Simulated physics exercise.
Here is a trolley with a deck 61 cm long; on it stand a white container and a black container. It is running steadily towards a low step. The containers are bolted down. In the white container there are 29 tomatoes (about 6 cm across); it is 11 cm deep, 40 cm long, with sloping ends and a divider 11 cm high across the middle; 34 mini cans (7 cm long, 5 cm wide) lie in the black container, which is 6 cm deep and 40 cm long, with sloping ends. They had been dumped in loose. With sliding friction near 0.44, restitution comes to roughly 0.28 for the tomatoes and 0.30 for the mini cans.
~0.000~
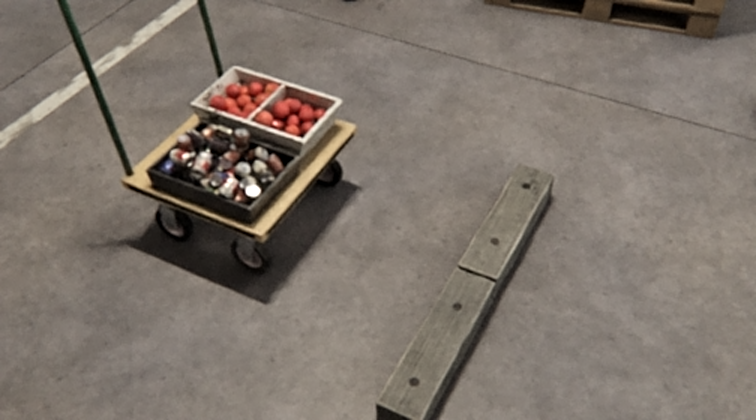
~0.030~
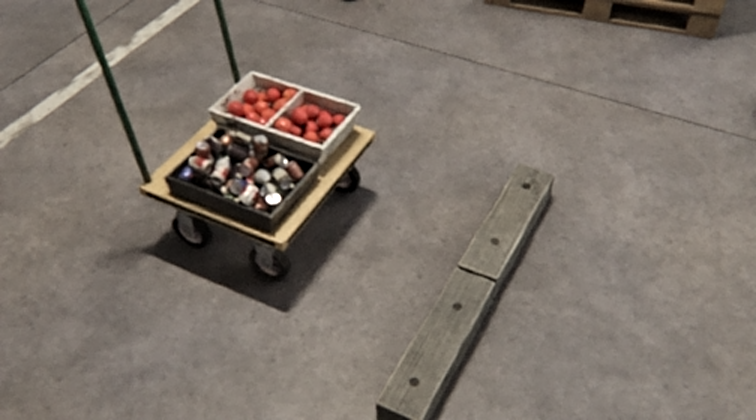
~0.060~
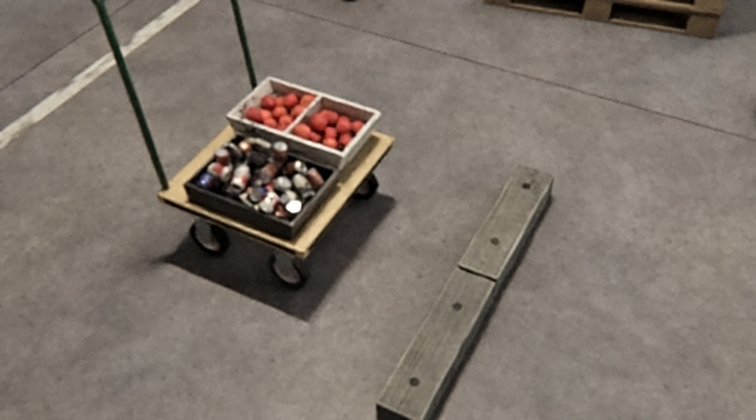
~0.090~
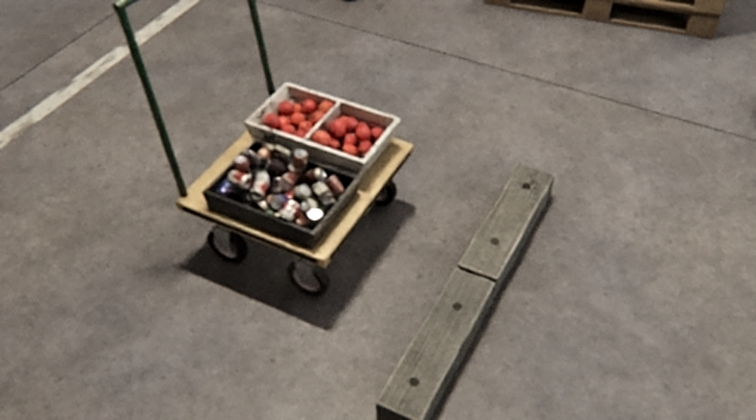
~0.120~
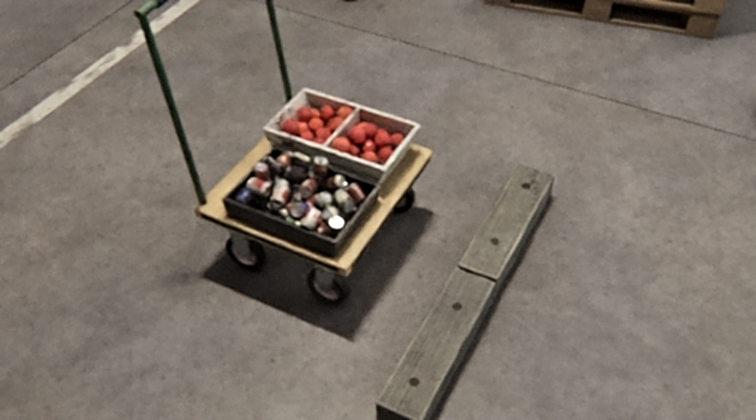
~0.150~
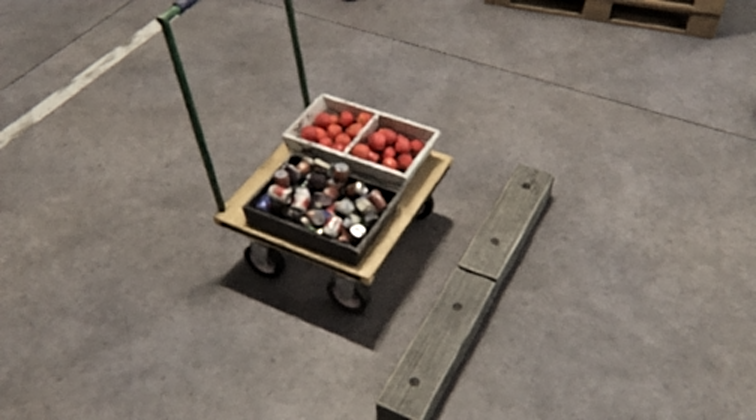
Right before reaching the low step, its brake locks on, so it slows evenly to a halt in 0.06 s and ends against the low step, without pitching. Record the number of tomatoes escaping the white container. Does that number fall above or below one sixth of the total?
It falls below one sixth.
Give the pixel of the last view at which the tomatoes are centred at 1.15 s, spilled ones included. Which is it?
In the last view, the centre sits near (423, 169).
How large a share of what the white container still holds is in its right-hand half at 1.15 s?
50 percent, give or take.
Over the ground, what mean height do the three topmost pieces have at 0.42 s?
About 54 cm.
After 0.20 s, braking starts.
After 0.30 s, white container 29 in, 0 out and black container 33 in, 1 out.
After 0.42 s, white container 28 in, 1 out and black container 28 in, 6 out.
After 0.65 s, white container 28 in, 1 out and black container 23 in, 11 out.
Final count (at 1.15 s), white container 28 in, 1 out and black container 23 in, 11 out. Asked share, 1 of 29, 3 per cent.
